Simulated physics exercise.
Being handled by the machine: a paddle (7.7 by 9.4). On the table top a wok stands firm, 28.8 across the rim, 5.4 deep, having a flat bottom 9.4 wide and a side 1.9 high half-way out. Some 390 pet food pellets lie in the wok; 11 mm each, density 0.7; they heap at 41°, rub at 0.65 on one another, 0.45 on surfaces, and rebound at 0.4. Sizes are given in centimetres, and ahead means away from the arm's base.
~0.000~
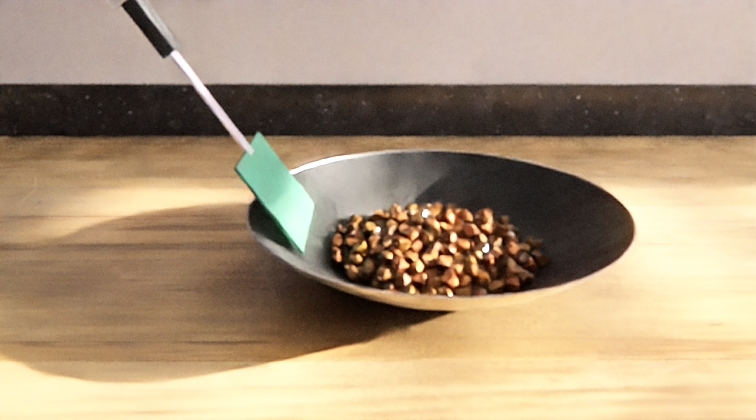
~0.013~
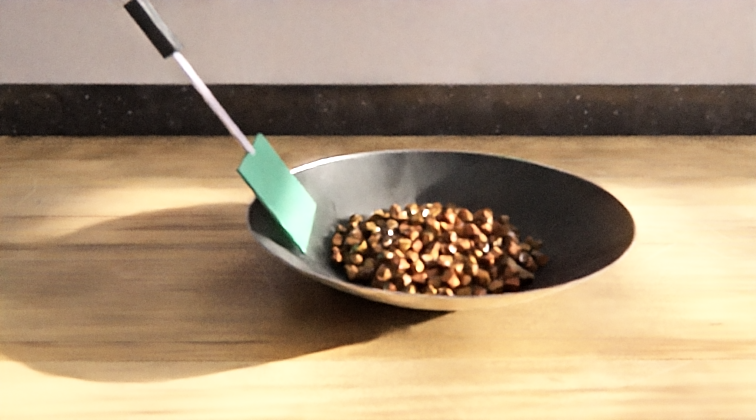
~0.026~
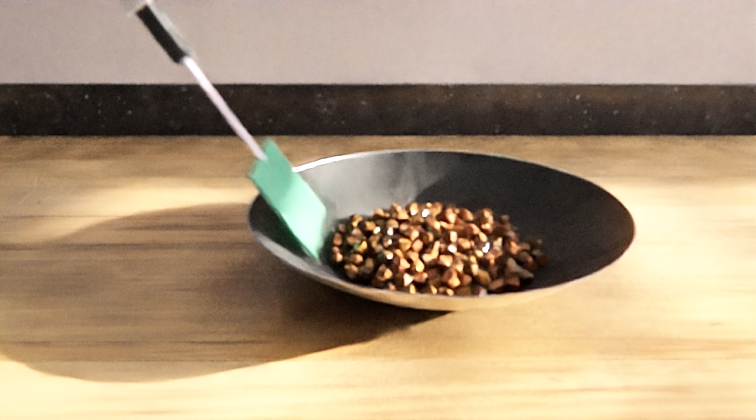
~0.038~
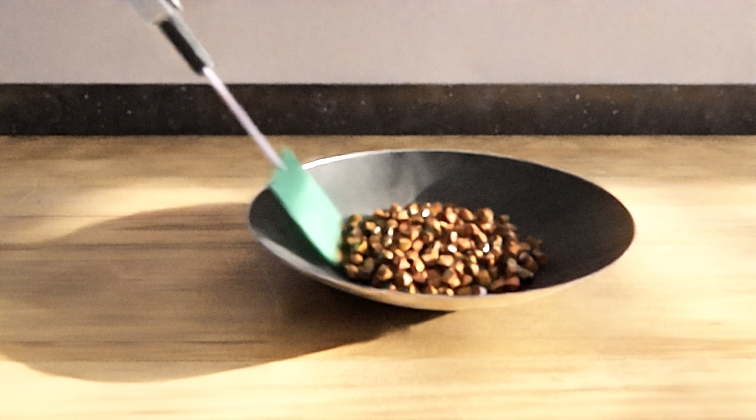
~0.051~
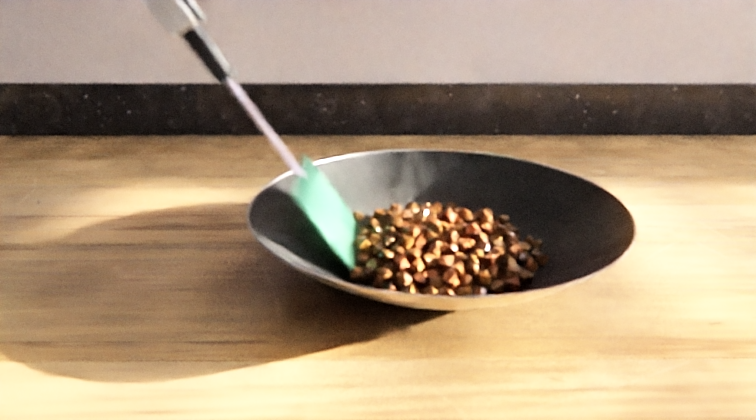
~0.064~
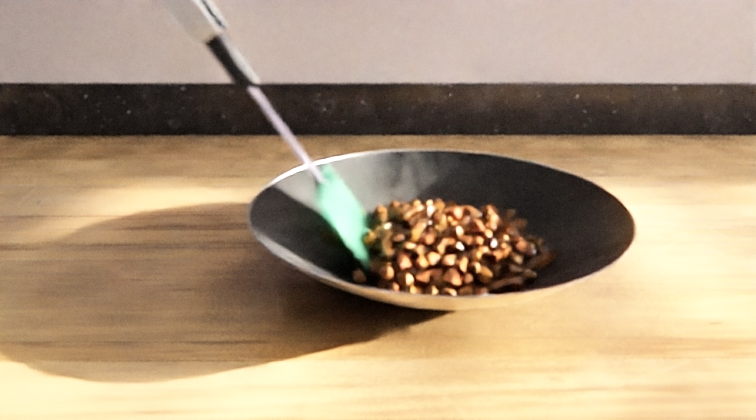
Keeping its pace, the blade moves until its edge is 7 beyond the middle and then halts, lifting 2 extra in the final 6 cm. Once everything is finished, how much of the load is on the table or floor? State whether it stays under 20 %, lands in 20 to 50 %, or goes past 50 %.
It lands in 20 to 50 %.
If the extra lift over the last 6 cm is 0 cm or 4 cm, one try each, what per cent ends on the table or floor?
Estimates, in order: 45 % then 35 %.
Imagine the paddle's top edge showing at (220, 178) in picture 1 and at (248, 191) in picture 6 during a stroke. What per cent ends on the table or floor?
Near 10 in a hundred.
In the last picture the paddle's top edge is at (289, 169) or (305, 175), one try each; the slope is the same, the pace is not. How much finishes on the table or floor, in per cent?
That comes to some 15 and some 30 percent, in that order.
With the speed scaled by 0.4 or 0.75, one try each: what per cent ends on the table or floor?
Try one about 10 %, try two about 30 %.
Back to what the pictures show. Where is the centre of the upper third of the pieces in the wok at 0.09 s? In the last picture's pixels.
I'd put it close to (481, 229) in the last picture.
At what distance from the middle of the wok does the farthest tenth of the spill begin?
Around 35 centimetres.
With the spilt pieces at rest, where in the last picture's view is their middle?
Pixel estimate: About (749, 262).
By 0.09 s, sloping 56°, highest piece 7 above the table; 388 in the wok.
By 0.13 s, sloping 56°, highest piece 9 above the table; 387 in the wok, 1 on the blade or in flight.
By 0.34 s, sloping 56°, highest piece 7 above the table; 246 in the wok, 98 on the table or floor, 44 on the blade or in flight.
By 1.39 s, sloping 56°, highest piece 6 above the table; 244 in the wok, 144 on the table or floor.
Final count, 244 in the wok, 144 on the table or floor. That is 37 % on the table or floor.
